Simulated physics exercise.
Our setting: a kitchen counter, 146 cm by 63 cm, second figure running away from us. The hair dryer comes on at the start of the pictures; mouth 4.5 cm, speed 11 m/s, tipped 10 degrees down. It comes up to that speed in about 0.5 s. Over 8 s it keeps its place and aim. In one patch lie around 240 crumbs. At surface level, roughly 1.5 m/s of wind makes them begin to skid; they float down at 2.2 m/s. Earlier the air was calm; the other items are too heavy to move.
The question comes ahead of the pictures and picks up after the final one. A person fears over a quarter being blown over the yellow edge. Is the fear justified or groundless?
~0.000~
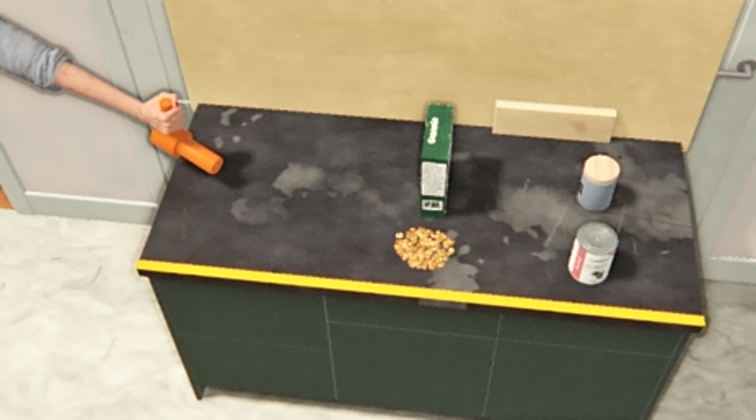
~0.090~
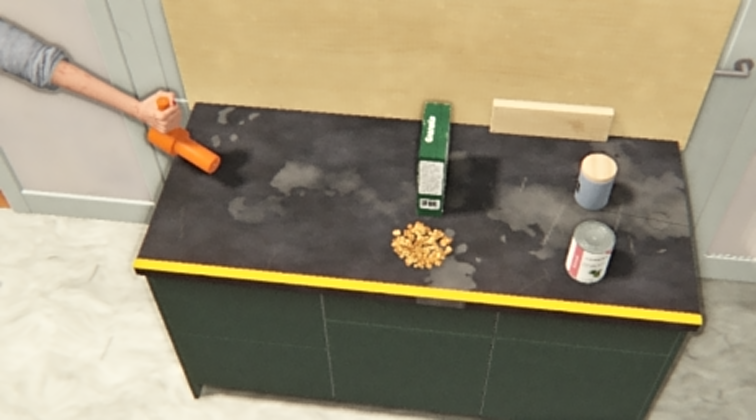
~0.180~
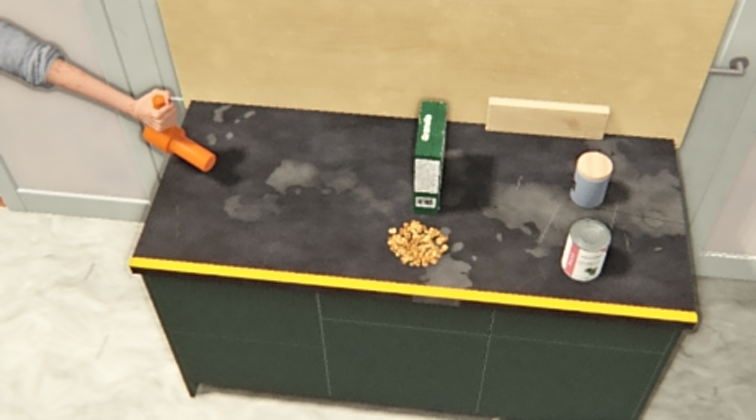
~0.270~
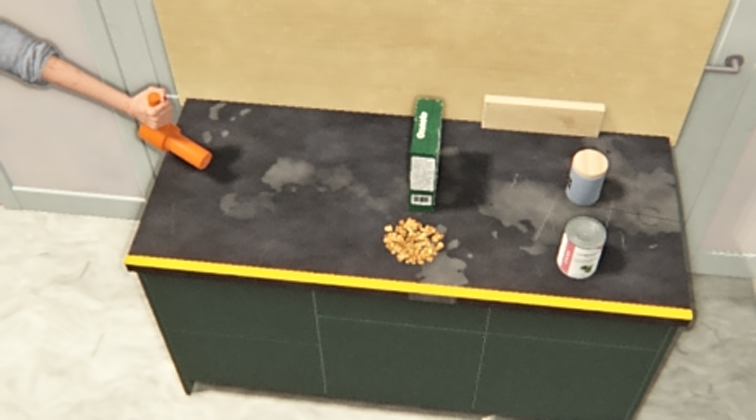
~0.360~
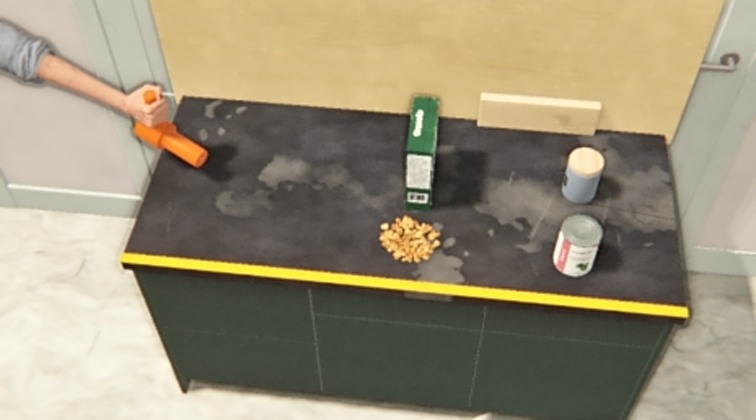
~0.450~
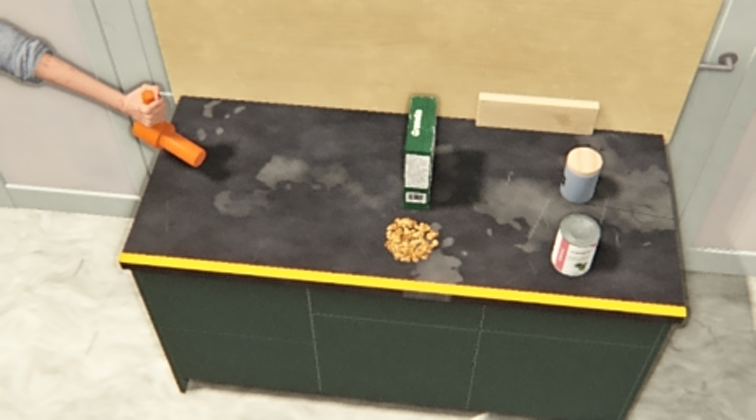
The loss goes past a quarter.
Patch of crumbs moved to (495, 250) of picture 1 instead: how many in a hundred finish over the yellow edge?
Roughly 30 per cent.
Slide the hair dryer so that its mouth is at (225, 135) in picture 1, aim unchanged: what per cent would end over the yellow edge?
That would come to roughly 100 %.
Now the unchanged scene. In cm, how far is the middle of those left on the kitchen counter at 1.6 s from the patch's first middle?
Around 40 cm from the start.
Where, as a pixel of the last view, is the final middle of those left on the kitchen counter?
Look somewhere near (551, 256).
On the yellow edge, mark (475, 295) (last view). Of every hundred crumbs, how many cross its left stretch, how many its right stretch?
I'd guess near 0 percent left and close to 60 percent right.
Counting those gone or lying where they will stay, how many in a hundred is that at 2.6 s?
I would put it at around 70 %.
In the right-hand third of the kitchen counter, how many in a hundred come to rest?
Roughly 30 in a hundred.
After 1.6 s the count stands so, 54 % are over the yellow edge; the middle of those still in play is near (551, 263).
After 2.6 s the count stands so, 56 % are over the yellow edge; the middle of those still in play is near (551, 260).
After 4.4 s the count stands so, 57 % are over the yellow edge; the middle of those still in play is near (551, 256).
After 8.0 s, at the end, 57 % are over the yellow edge; the middle of those still in play is near (551, 256).
